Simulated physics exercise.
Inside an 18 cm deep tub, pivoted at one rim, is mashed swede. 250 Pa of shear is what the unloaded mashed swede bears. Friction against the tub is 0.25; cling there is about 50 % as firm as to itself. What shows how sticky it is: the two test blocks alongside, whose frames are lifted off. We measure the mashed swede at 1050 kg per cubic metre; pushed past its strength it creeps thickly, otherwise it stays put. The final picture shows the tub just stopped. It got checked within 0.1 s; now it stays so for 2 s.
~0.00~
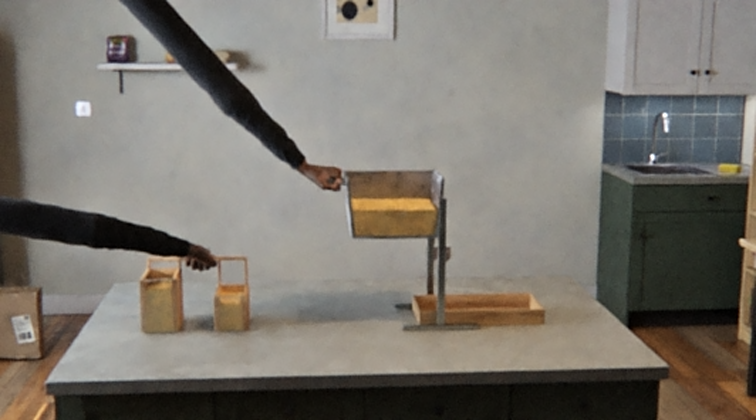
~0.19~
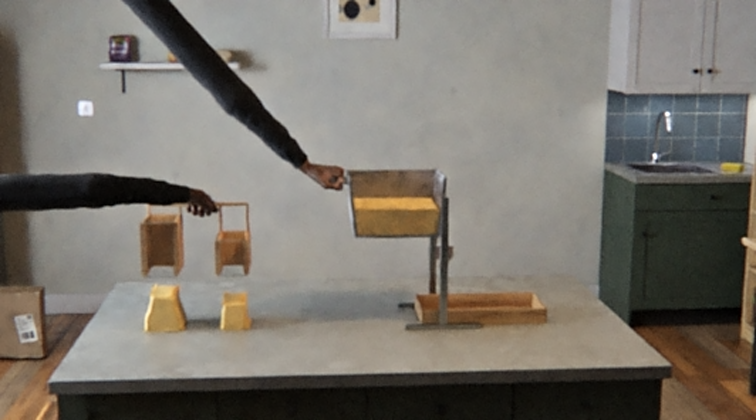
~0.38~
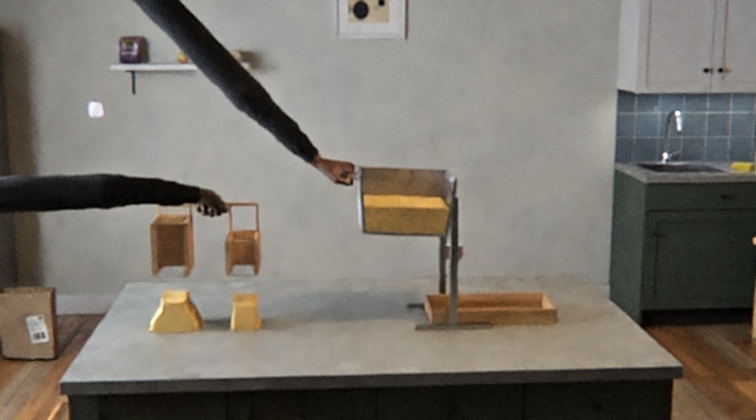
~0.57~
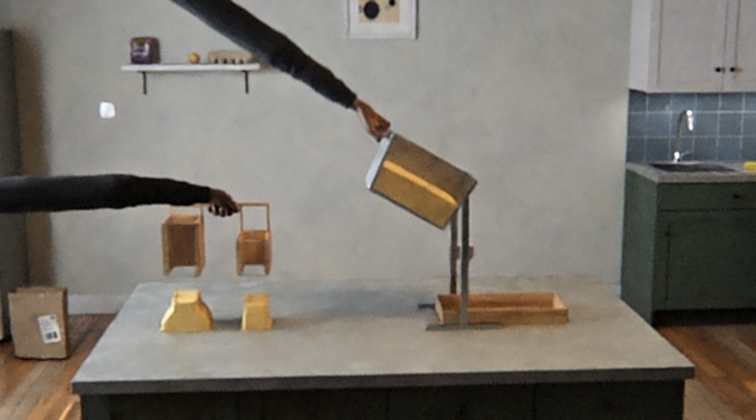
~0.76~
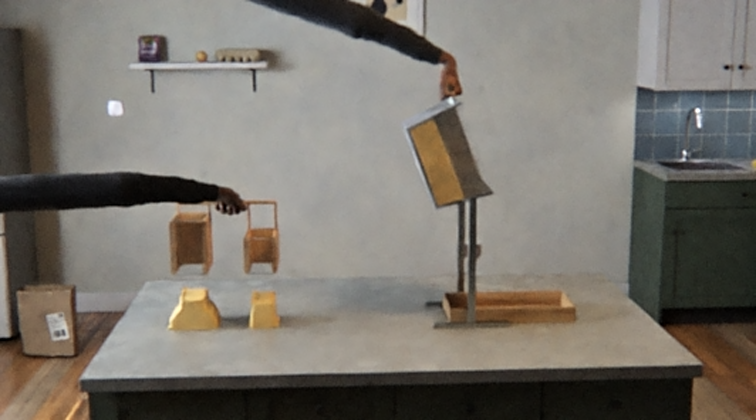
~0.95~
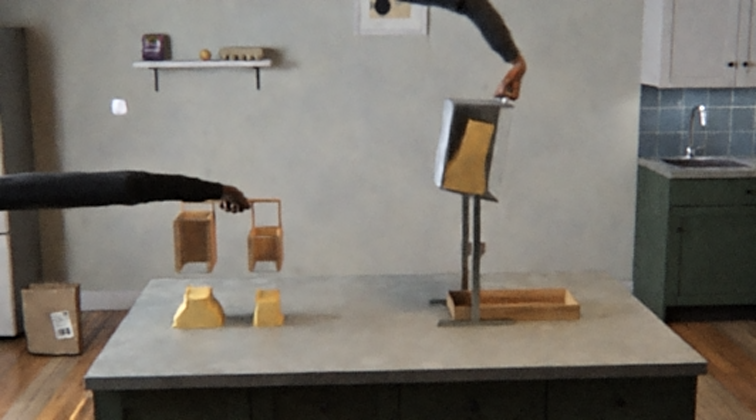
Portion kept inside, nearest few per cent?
Near 0 %.
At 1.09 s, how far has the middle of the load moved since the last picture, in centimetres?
Some 11 cm.
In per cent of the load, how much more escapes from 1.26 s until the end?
Later share of the load: Approx. 30 %.
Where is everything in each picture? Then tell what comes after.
In the first frame, handle-side rim at (349, 181), tilt 0 degrees; highest point of the mashed swede at (403, 209); test blocks 14 cm, 9.2 cm high (left to right).
In the second frame, handle-side rim at (352, 180), tilt 0 degrees; highest point of the mashed swede at (406, 209); test blocks 12 cm, 8.9 cm high (left to right).
In the third frame, handle-side rim at (362, 176), tilt 3 degrees; highest point of the mashed swede at (370, 206); test blocks 10 cm, 8.8 cm high (left to right).
In the fourth frame, handle-side rim at (396, 136), tilt 30 degrees; highest point of the mashed swede at (385, 166); test blocks 10 cm, 8.8 cm high (left to right).
In the fifth frame, handle-side rim at (462, 105), tilt 70 degrees; highest point of the mashed swede at (434, 121); test blocks 10 cm, 8.8 cm high (left to right).
In the sixth frame, handle-side rim at (513, 109), tilt 99 degrees; highest point of the mashed swede at (473, 122); test blocks 10 cm, 8.8 cm high (left to right).
By 1.09 s, the tub is at 99 degrees and holds 59 %.
By 1.26 s, the tub is at 99 degrees and holds 31 %.
By 1.43 s, the tub is at 99 degrees and holds 17 %.
By 1.60 s, the tub is at 99 degrees and holds 0 %.
By 2.95 s, at the end, the tub is at 99 degrees and holds 0 %.
